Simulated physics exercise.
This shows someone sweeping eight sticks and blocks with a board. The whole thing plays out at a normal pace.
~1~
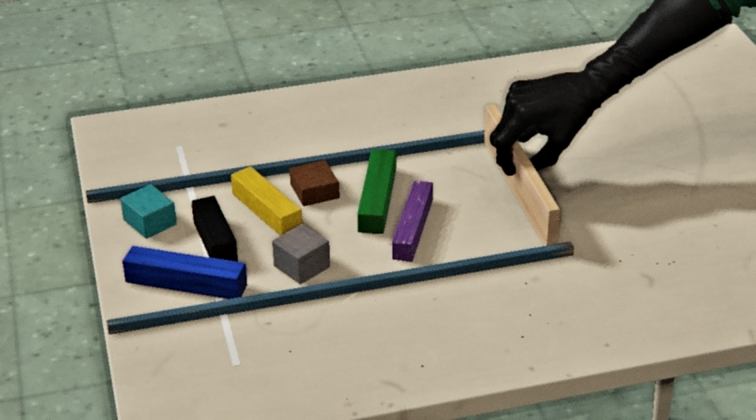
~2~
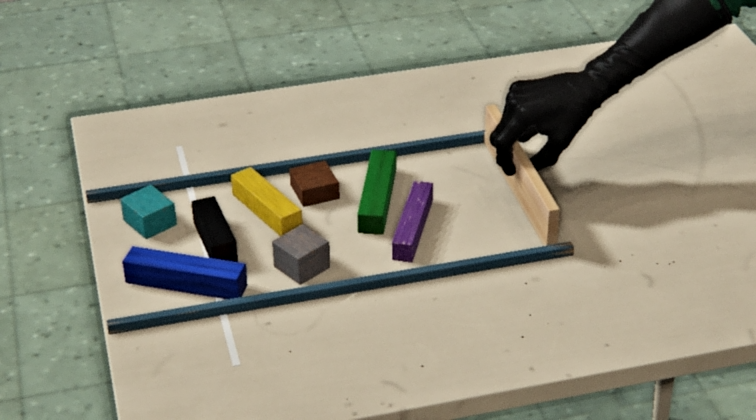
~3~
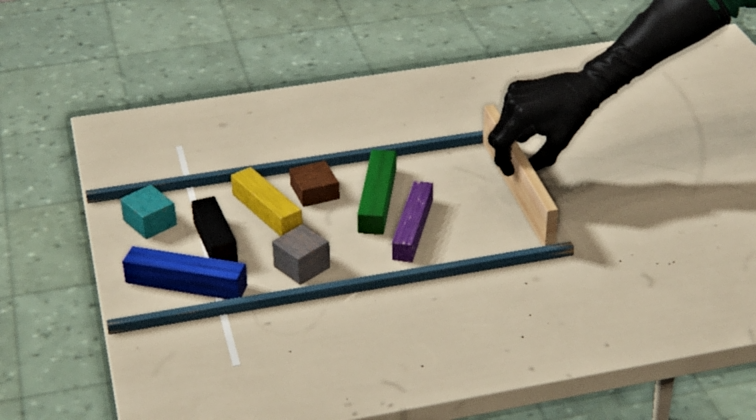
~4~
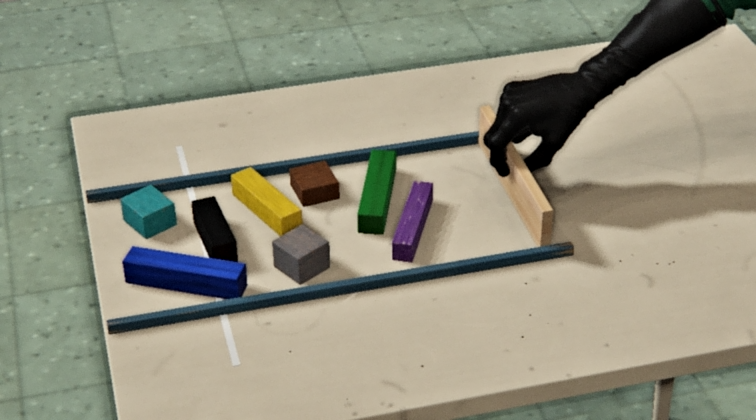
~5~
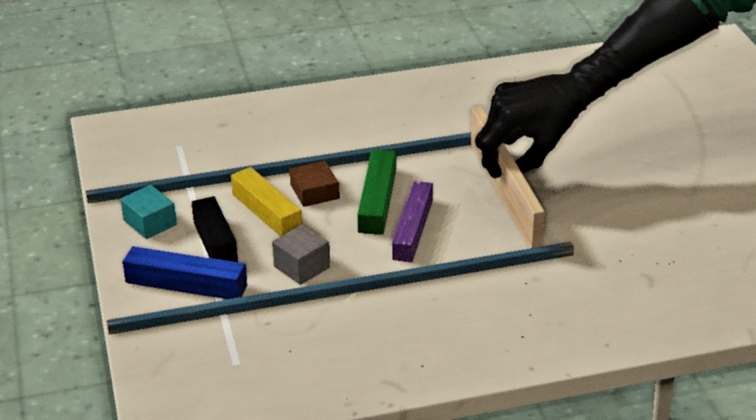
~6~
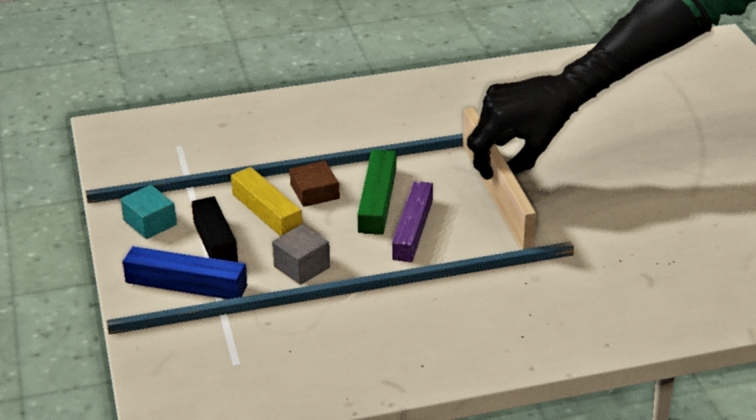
Black-gloved hand holding a wooden board still between two blue rails, then sliding it slightly left toward scattered colourful sticks and blocks.
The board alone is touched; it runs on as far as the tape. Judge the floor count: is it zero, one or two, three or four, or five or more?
Just one or two.
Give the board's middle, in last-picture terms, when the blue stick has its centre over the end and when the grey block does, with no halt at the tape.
Its middle is about (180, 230) and about (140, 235).
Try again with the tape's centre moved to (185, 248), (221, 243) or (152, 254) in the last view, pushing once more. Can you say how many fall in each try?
In that order 1, 0 and 4.
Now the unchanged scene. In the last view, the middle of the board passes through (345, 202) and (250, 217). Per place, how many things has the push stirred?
By the first moment it's 4, by the second it's 8.
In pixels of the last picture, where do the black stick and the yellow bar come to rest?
In the last picture the black stick sits at (116, 256) while the yellow bar sits at (113, 223).
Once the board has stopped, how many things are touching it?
The count comes out at 2.
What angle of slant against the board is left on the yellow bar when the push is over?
Angle: Roughly 25 degrees.
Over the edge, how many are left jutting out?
The figure is 3.
A little later, none off yet; turquoise block at rest near (149, 212); blue stick at rest near (185, 273); black stick at rest near (214, 232).
When it is over, the number that fall off is one or two; down, turquoise block.
